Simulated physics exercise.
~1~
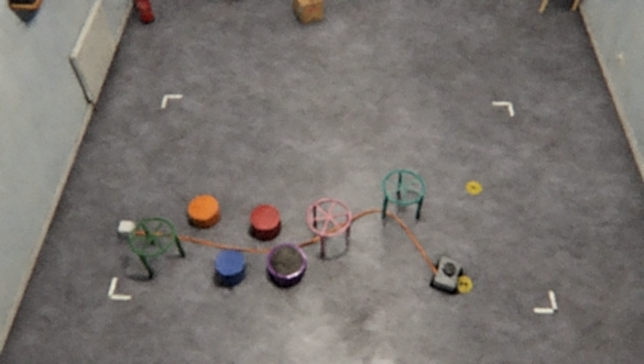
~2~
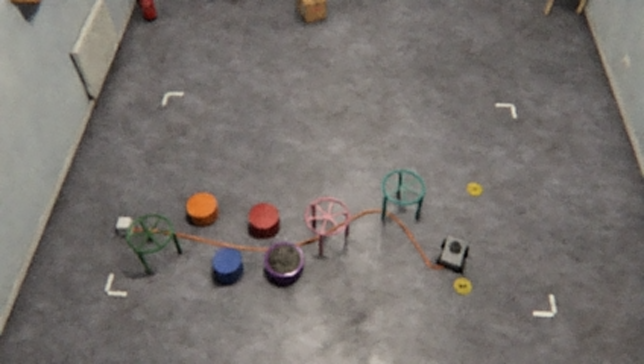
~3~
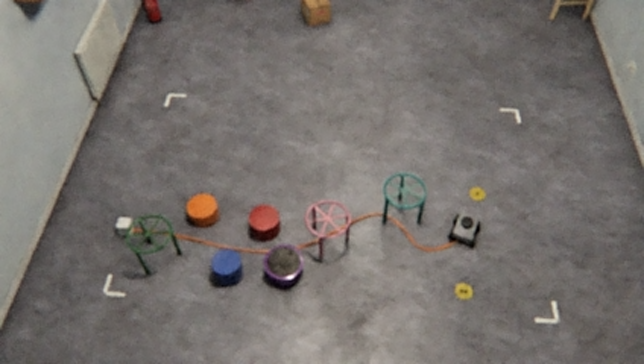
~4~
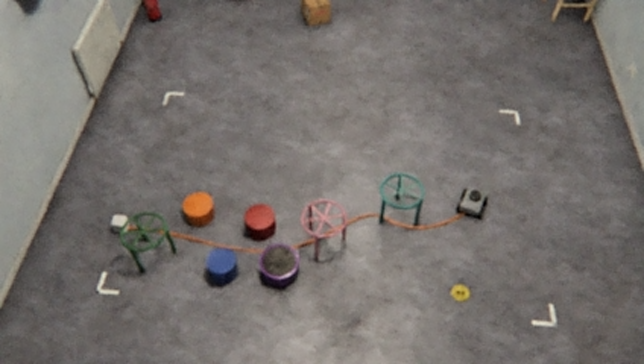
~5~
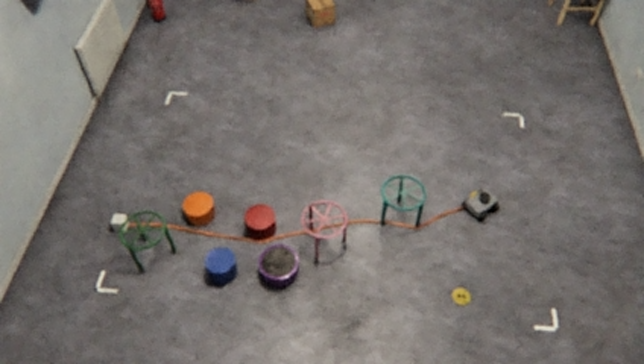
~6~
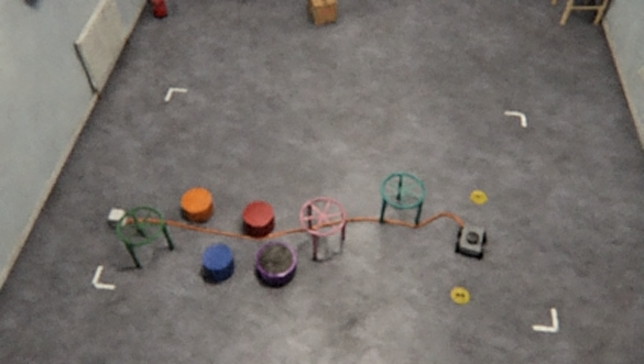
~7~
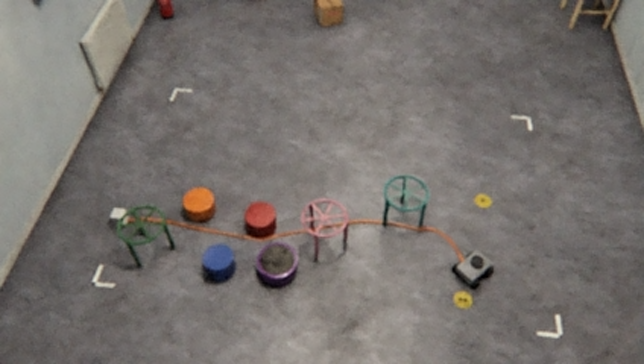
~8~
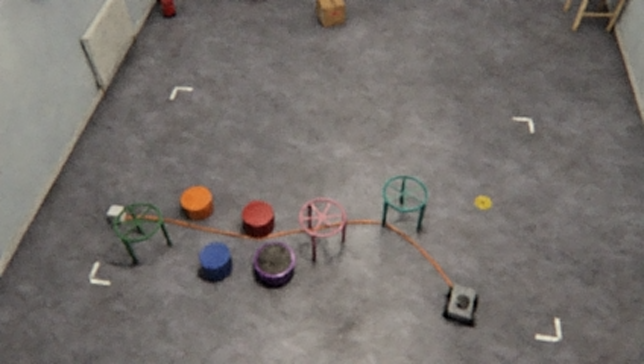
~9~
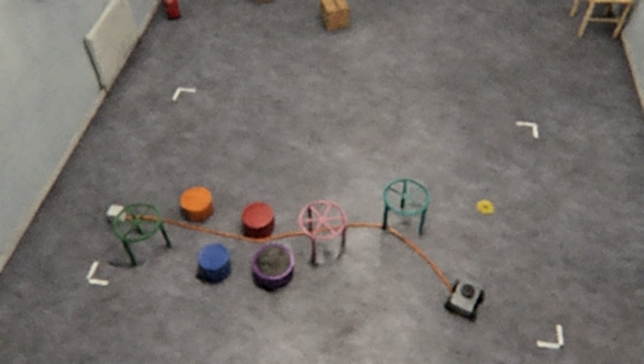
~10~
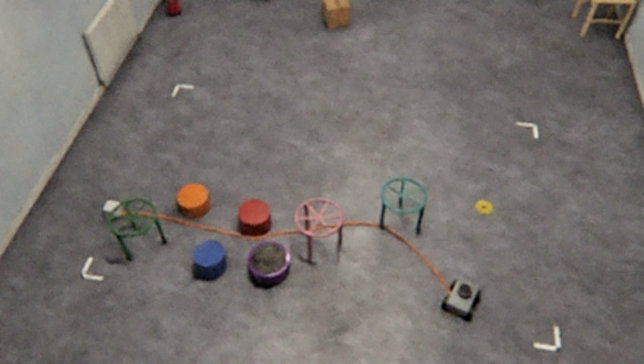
A small grey cart trails a thin orange lead across a grey floor, the line winding left past stools with green, pink and teal tops and past orange, red, blue and purple tubs to a small pale block. From beside the lower yellow mark, the cart moves up and slightly right to the upper mark, covering it. It then turns back and drives down, uncovering that mark as the lead swings after it. Finally it reaches the lower mark, hides it and stops, with the stools and tubs still standing in place.
